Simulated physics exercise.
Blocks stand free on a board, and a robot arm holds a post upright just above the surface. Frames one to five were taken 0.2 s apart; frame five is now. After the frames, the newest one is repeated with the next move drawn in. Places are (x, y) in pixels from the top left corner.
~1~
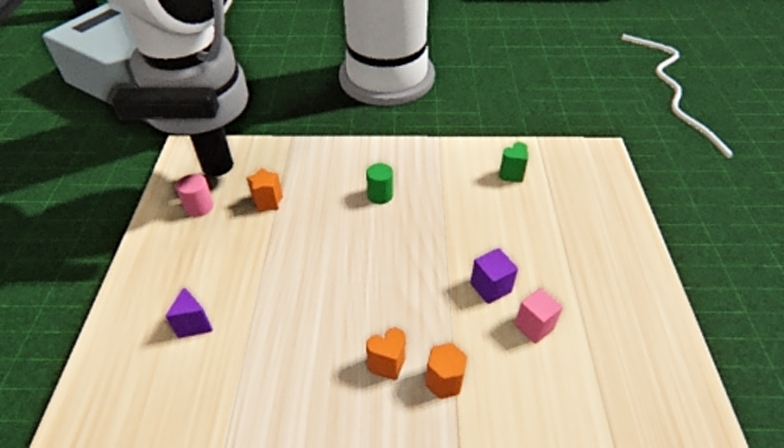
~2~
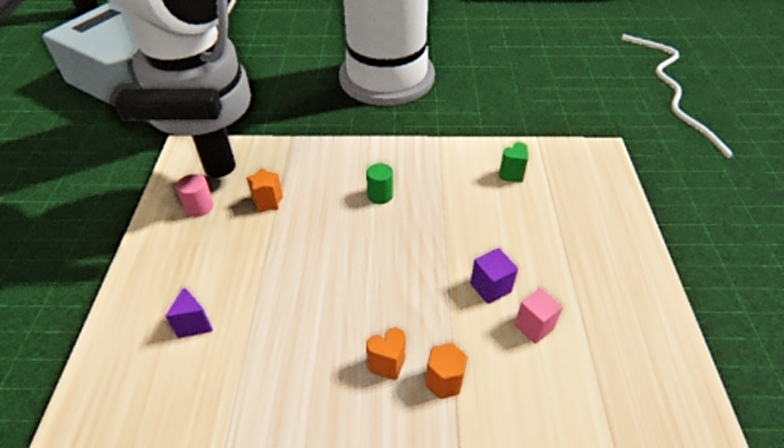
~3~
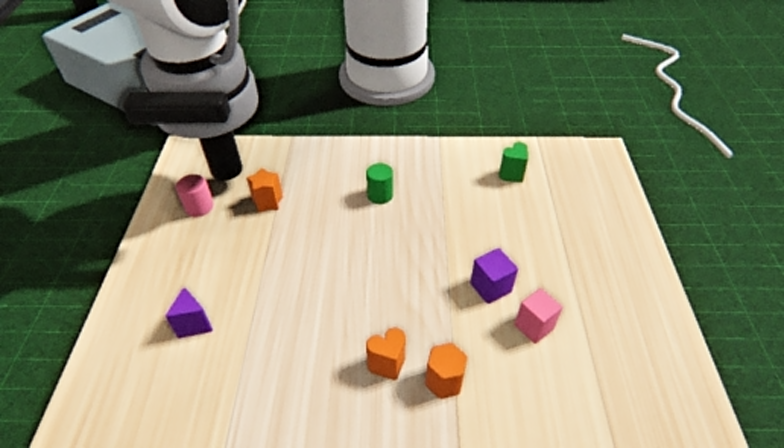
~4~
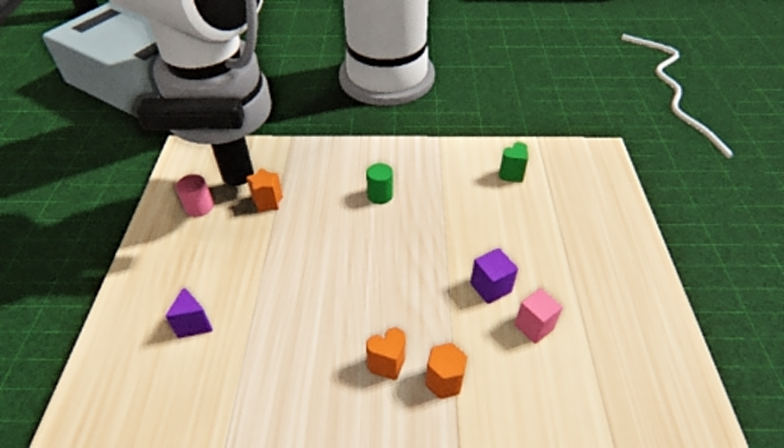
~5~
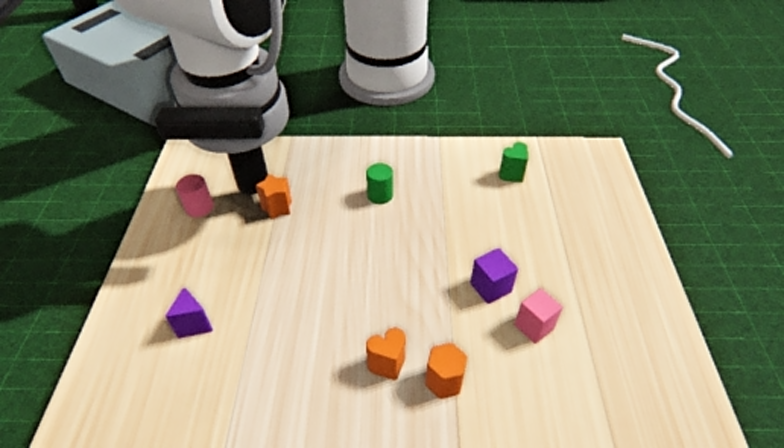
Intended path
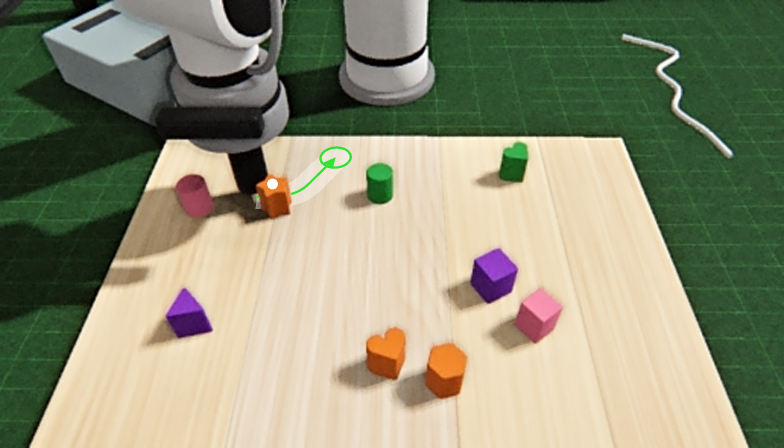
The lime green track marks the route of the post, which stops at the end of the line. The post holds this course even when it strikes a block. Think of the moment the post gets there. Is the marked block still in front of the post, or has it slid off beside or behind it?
The post will have lost it.
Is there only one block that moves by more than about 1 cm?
It seems so.
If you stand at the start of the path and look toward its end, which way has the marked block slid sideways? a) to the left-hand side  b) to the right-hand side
Correct choice: B.
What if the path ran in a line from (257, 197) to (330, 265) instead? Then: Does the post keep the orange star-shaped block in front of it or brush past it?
In the end it is ahead.
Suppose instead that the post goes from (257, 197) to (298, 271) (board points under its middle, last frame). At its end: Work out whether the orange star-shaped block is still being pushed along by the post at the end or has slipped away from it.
Final position: To the side or behind.
The line goes from (257, 197) over (292, 194) and (316, 176) to (336, 157); the dot is on the orange star-shaped block.
What follows on the original path. One third of the way, post at (289, 180); orange star-shaped block at (294, 188), turned 35° clockwise.
Two thirds of the way, post at (314, 163); orange star-shaped block at (294, 188), turned 40° clockwise.
At the end, post at (334, 144); pink circular block unmoved; orange star-shaped block at (294, 188), turned 40° clockwise.
